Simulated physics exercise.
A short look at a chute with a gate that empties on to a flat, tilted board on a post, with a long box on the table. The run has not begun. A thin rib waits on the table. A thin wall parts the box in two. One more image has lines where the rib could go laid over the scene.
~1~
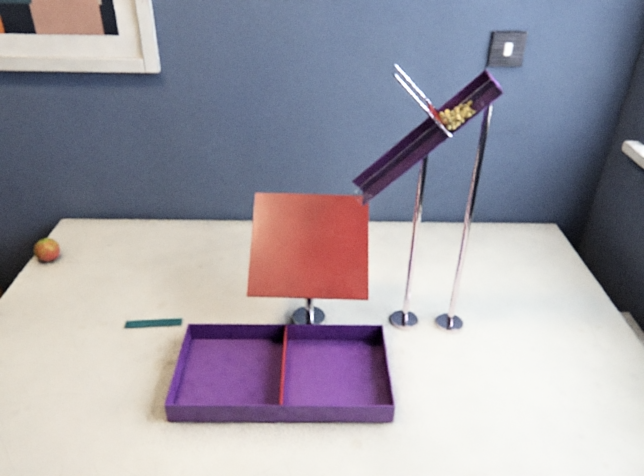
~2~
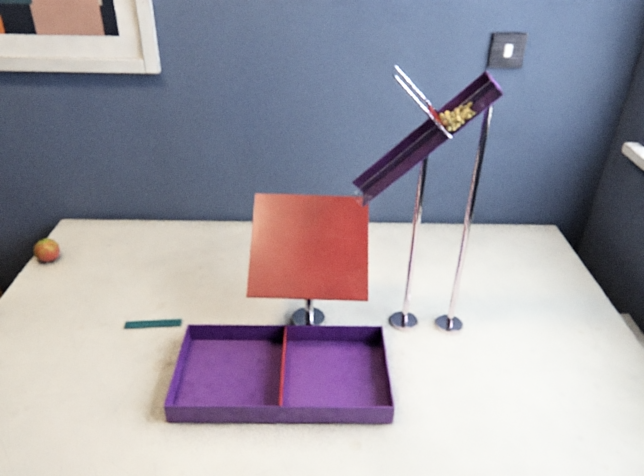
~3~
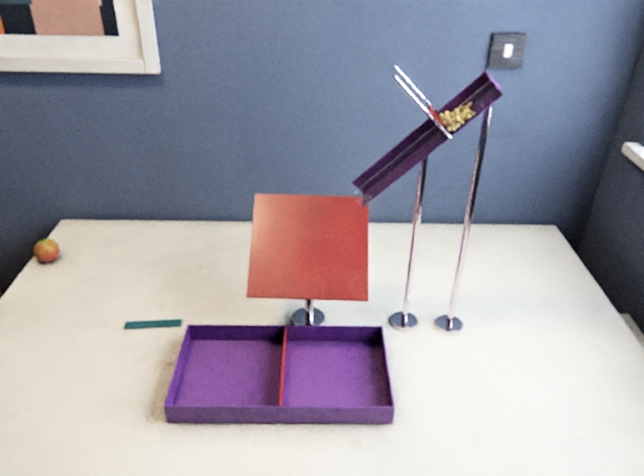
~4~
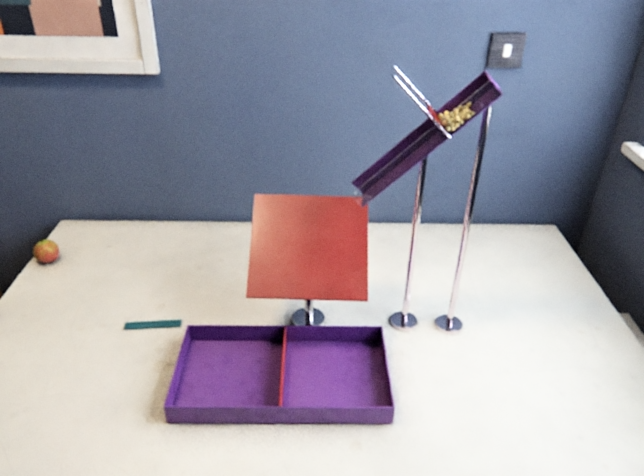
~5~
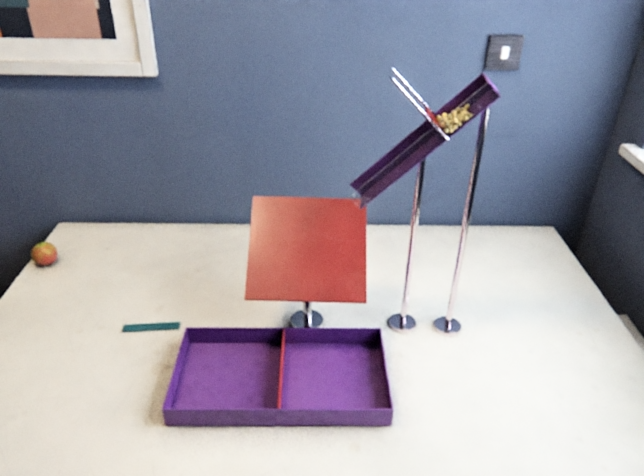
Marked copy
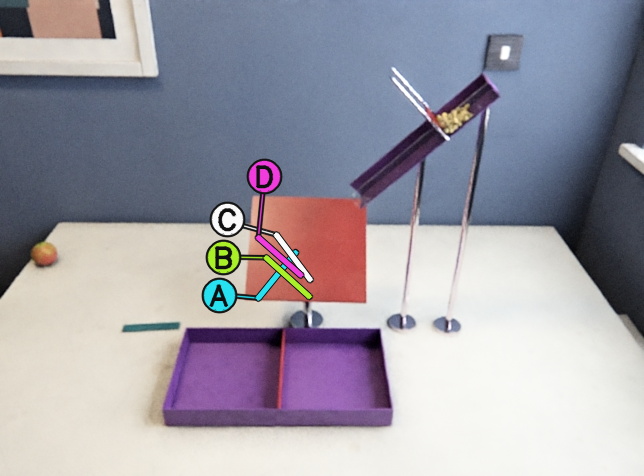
A purple chute holds pale beans behind its gate above a tilted red board, motionless.
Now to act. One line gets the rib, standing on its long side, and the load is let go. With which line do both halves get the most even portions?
A works best here.
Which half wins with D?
More lands on the right.
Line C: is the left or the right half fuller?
More lands on the right.
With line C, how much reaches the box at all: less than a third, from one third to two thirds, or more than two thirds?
Line C gives more than two thirds.
On the marked copy, line A from (295, 252) to (258, 298); line B from (266, 257) to (309, 296); line C from (276, 234) to (310, 279); line D from (258, 237) to (300, 275).
With A, of what is caught, close to two thirds in the left half, close to a third in the right.
With B, of what is caught, a small share in the left half, all but a few in the right.
With C, of what is caught, a small share in the left half, all but a few in the right.
With D, of what is caught, a small share in the left half, the bulk in the right.
